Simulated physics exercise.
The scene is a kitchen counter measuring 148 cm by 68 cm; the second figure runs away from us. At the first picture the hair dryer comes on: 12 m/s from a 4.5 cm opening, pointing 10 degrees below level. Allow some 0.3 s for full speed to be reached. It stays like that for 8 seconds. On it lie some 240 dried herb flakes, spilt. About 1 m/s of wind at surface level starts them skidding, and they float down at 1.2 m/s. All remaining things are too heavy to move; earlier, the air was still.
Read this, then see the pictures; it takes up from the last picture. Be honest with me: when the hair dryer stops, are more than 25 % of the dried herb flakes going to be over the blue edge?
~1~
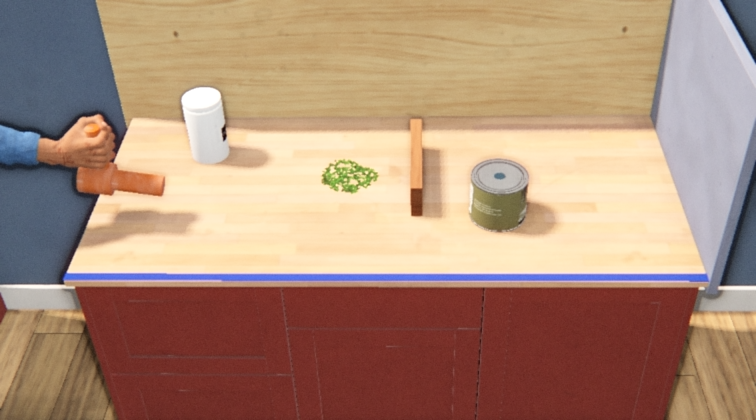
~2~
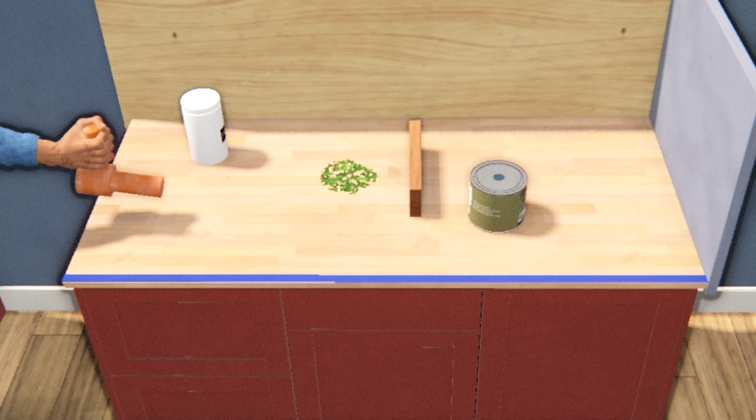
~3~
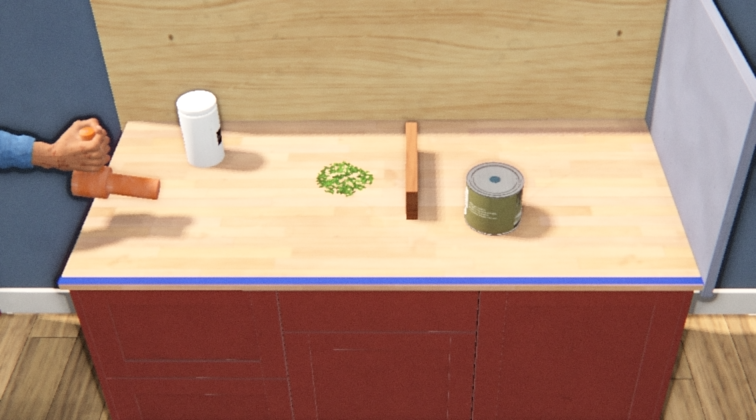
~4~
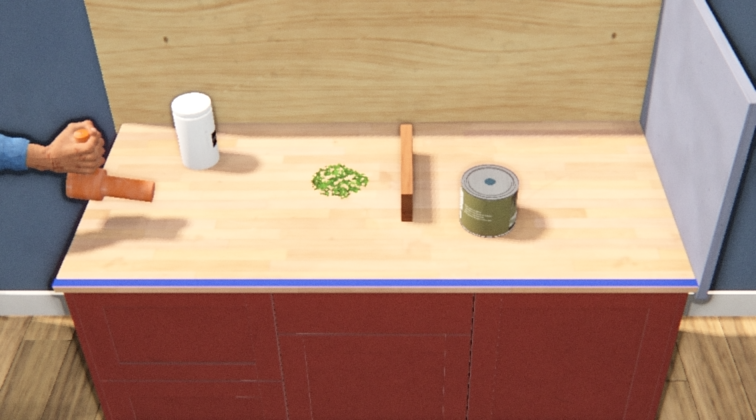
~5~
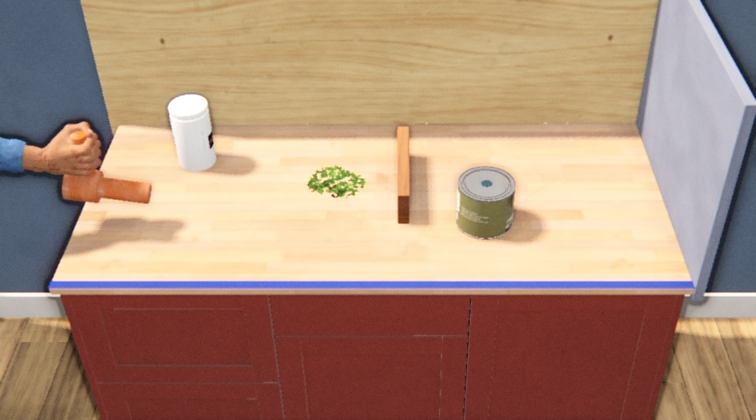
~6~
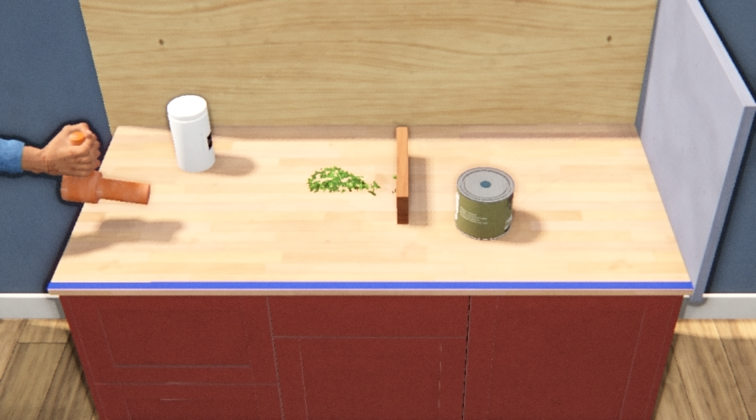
No, they are not.
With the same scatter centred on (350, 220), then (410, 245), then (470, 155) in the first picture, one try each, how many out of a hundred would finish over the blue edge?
80 %, 100 %, 0 %.
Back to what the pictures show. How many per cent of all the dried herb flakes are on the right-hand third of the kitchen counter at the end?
About 70 %.
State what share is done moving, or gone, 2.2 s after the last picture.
The share is near 20 per cent.
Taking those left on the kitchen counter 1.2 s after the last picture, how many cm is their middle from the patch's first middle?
Roughly 35 cm.
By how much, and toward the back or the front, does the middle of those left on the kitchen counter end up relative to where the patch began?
It moves toward the far edge, close to 30 cm.
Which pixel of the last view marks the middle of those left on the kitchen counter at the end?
The middle is around pixel (538, 123).
Then, 1.2 s after the last picture, 85 % are on the move or not yet settled, 0 % are over the blue edge; the middle of those still in play is near (411, 121).
Then, 2.2 s after the last picture, 78 % are on the move or not yet settled, 0 % are over the blue edge; the middle of those still in play is near (472, 124).
Then, 4.1 s after the last picture, 66 % are on the move or not yet settled, 0 % are over the blue edge; the middle of those still in play is near (521, 123).
Then, 7.7 s after the last picture, at the end, 0 % are over the blue edge; the middle of those still in play is near (538, 123).
